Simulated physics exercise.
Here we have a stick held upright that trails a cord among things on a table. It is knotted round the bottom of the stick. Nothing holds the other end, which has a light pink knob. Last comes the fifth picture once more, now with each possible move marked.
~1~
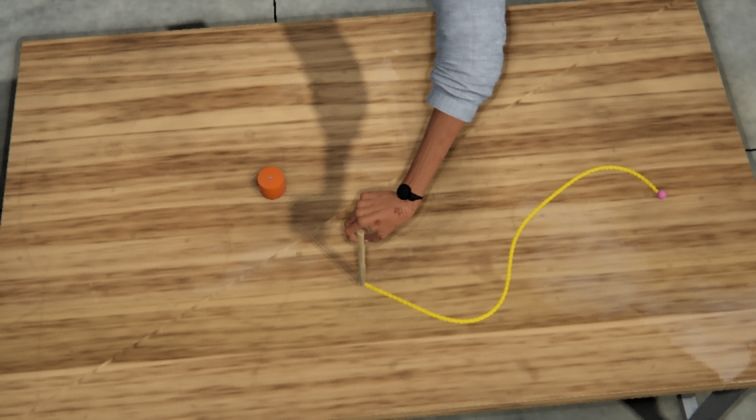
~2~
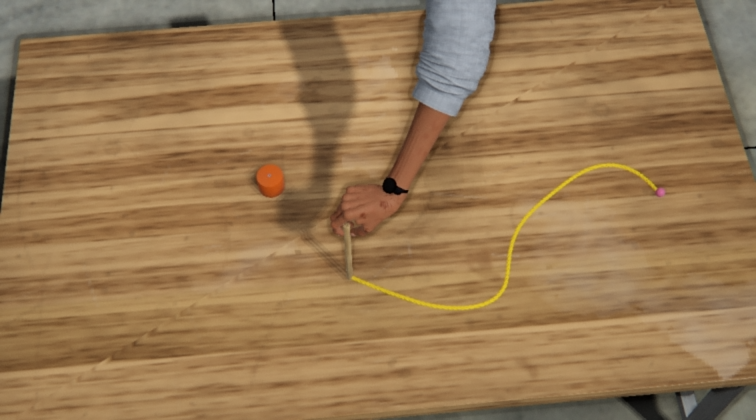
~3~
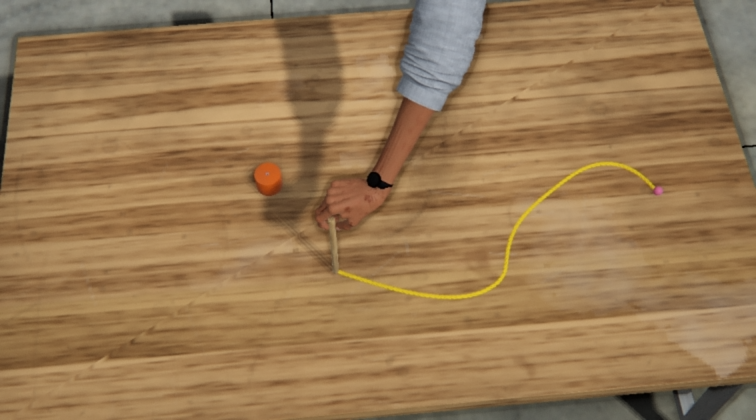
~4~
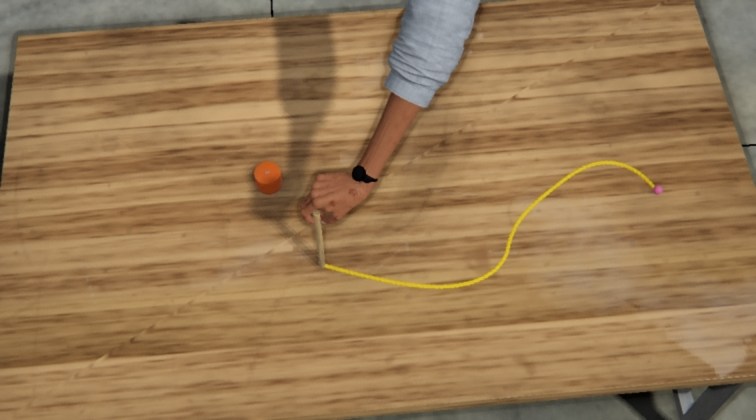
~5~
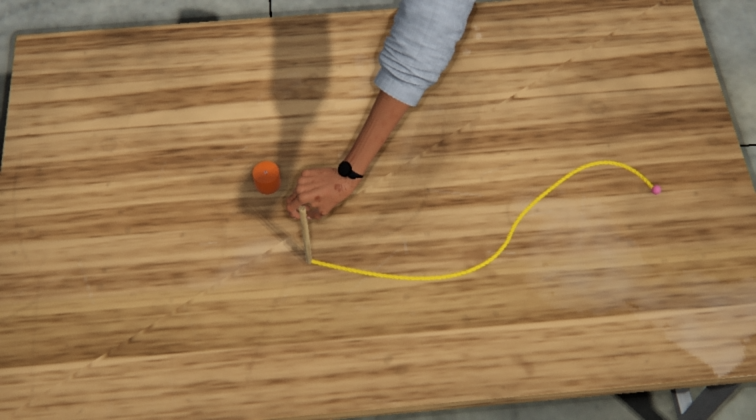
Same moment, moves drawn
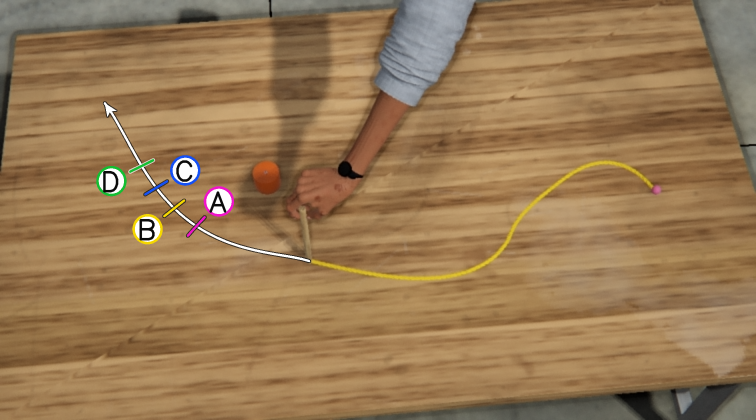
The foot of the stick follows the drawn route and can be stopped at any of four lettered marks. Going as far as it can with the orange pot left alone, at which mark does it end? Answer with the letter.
D.
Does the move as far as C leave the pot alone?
For that mark, yes.
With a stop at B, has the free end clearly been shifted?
By then, yes.
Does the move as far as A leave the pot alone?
For that mark, yes.
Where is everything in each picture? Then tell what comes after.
Orange pot (272, 183); free end (661, 195), in the first frame.
Orange pot (271, 181); free end (660, 192), in the second frame.
Orange pot (268, 180); free end (658, 191), in the third frame.
Orange pot (268, 178); free end (658, 190), in the fourth frame.
Orange pot (267, 178); free end (656, 190), in the fifth frame.
On the marked copy, A at (196, 226); B at (174, 208); C at (156, 188); D at (142, 166); the route from (309, 261) via (171, 205) to (105, 103).
Following D. Soon after the start, foot of the stick (236, 245), middle of the cord (449, 222), free end (642, 181).
Later, foot of the stick (176, 210), middle of the cord (386, 220), free end (585, 187).
In the end, foot of the stick (142, 166), middle of the cord (340, 209), free end (543, 195); nothing has been touched.
As for the rest, A is safe but short; B is safe but short; C is safe but short.
